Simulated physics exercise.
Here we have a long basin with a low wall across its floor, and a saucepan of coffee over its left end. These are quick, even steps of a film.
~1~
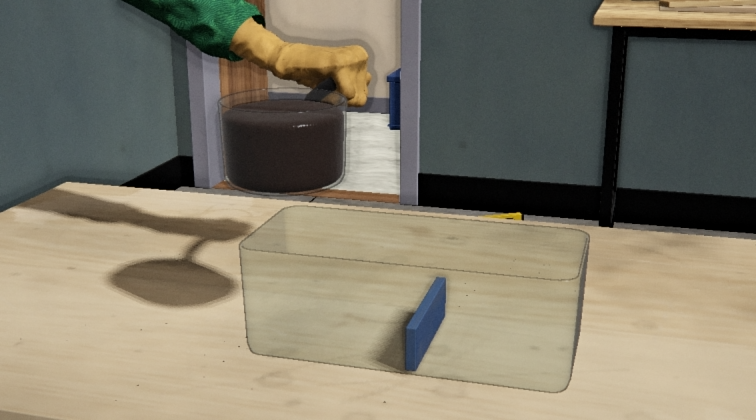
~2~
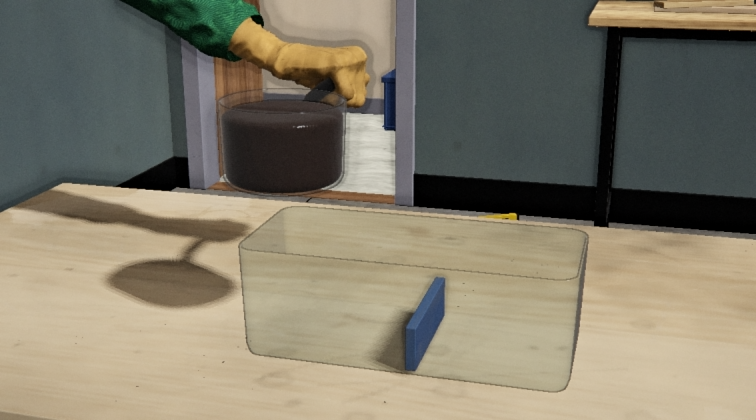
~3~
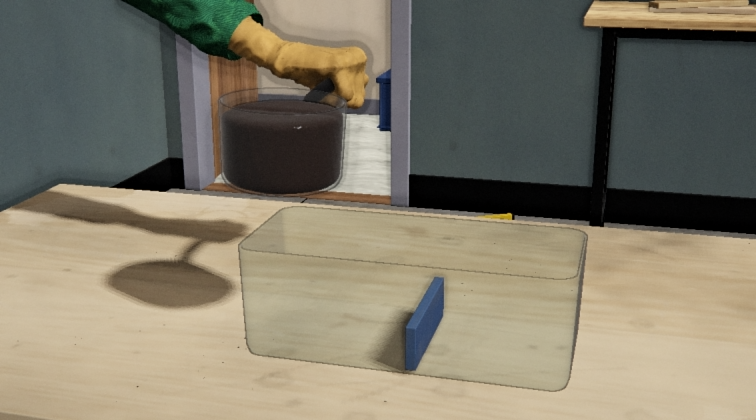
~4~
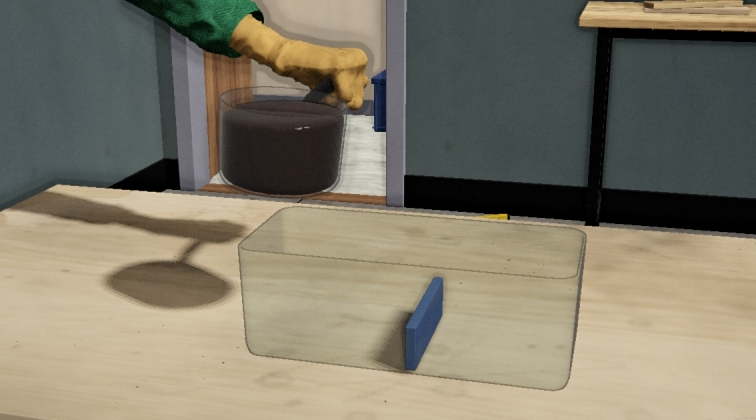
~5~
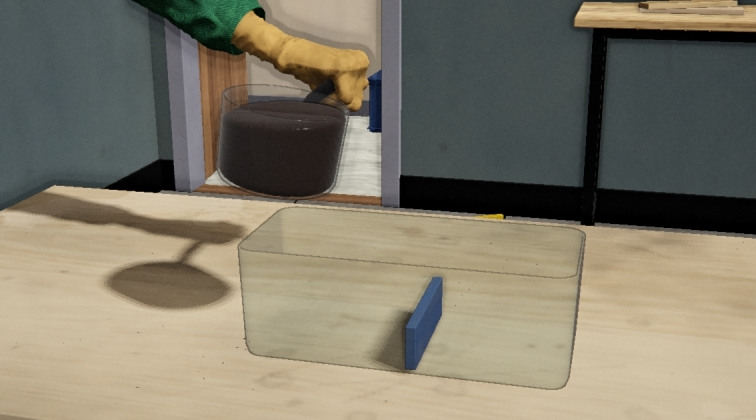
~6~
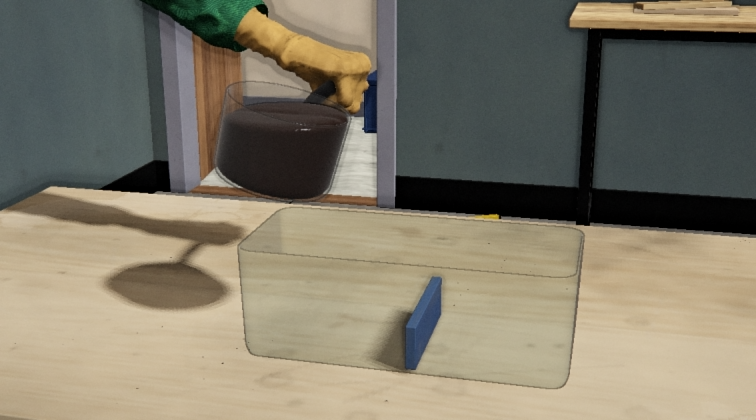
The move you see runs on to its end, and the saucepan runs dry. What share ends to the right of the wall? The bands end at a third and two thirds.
The share right of the wall is less than a third.
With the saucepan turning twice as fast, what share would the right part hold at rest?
Some 10 per cent.
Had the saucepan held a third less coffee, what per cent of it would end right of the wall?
About 0 per cent.
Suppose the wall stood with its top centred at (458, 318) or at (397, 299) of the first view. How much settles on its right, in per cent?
In turn 10 and 60 in a hundred.
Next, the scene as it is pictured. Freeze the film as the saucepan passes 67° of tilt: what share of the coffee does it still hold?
Roughly 65 in a hundred.
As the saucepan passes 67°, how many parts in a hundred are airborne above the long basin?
Close to 20 per cent.
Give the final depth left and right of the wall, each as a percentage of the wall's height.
The left part 60 per cent, the right part 10.
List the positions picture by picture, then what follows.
In the first picture, it leans 0°; its right rim is at (342, 105); the coffee meets the walls at (229, 108) and (342, 115); the long basin's rim runs from (263, 227) to (584, 257); the wall's top is at (427, 302).
In the second picture, it leans 1°; its right rim is at (342, 106); the coffee meets the walls at (229, 109) and (342, 116).
In the third picture, it leans 3°; its right rim is at (343, 108); the coffee meets the walls at (229, 109) and (342, 117).
In the fourth picture, it leans 6°; its right rim is at (344, 112); the coffee meets the walls at (230, 109) and (343, 118).
In the fifth picture, it leans 10°; its right rim is at (346, 117); the coffee meets the walls at (230, 110) and (345, 118).
In the sixth picture, it leans 15°; its right rim is at (347, 124); the coffee meets the walls at (231, 112) and (348, 119).
A moment on, the tilt is 67° and 63 per cent is still to pour, 13 is left of the wall and 1 right of it.
Next, the tilt is 95° and 17 per cent is still to pour, 60 is left of the wall and 15 right of it.
Then the tilt is 99° and 3 per cent is still to pour, 80 is left of the wall and 16 right of it.
Later the tilt is 99° and 0 per cent is still to pour, 83 is left of the wall and 16 right of it.
At rest 83 per cent lies left of the wall, 16 right of it and 0 outside.
